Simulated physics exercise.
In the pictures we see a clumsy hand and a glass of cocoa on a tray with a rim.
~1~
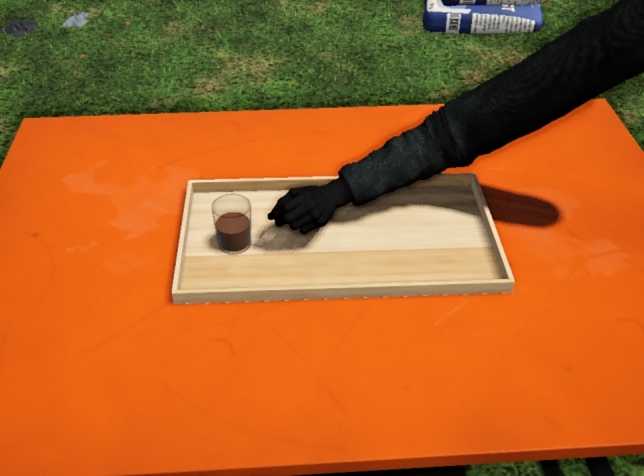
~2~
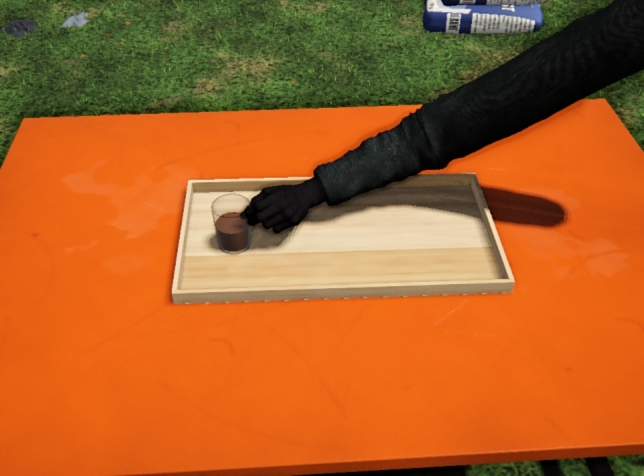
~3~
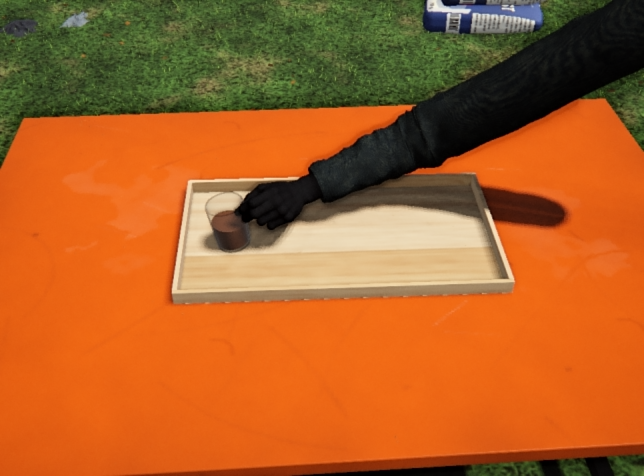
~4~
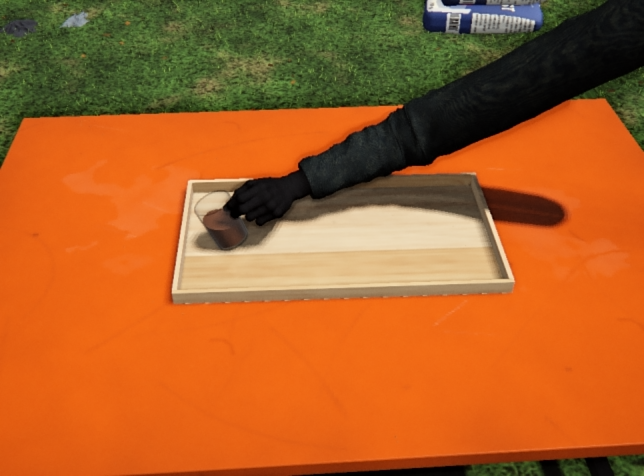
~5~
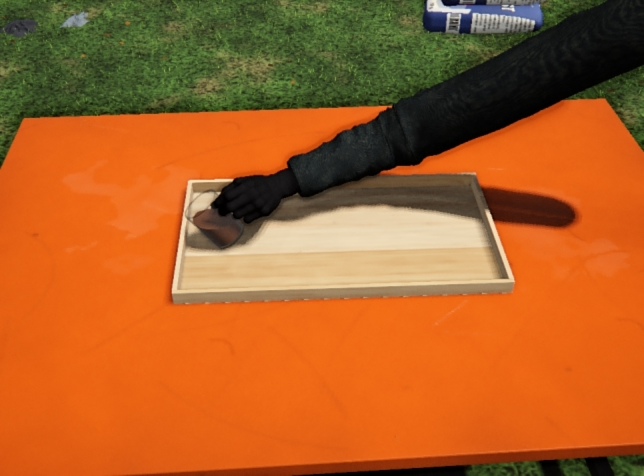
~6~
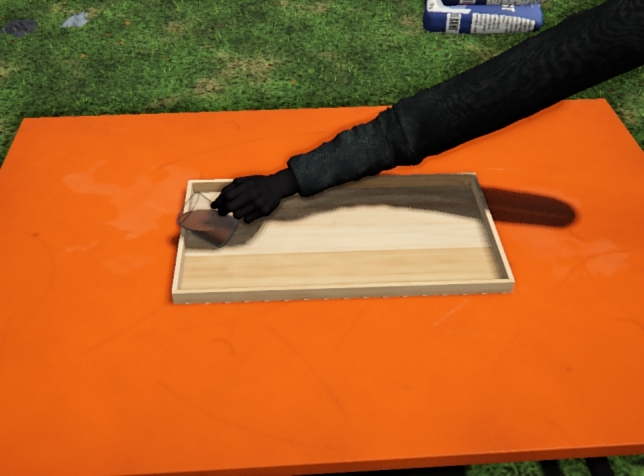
The clip shows a black-gloved hand reaching left across a rimmed wooden tray on an orange table, pushing a glass about half full of cocoa, which slides slightly left and leans further and further toward the tray's left rim.
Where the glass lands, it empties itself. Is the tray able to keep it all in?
No - not confined to the tray.
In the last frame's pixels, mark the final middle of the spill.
Around (47, 236).
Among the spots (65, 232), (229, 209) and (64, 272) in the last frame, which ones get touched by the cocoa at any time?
Well, in sequence: Spilled on, spill-free, spilled on.
Shortly, the glass lies across the rim; the puddle covers about as much as a plate; it has landed past the rim.
Then, the puddle covers about as much as a tray; it has landed past the rim.
At the finish, the puddle covers about as much as a tray; it has landed past the rim.
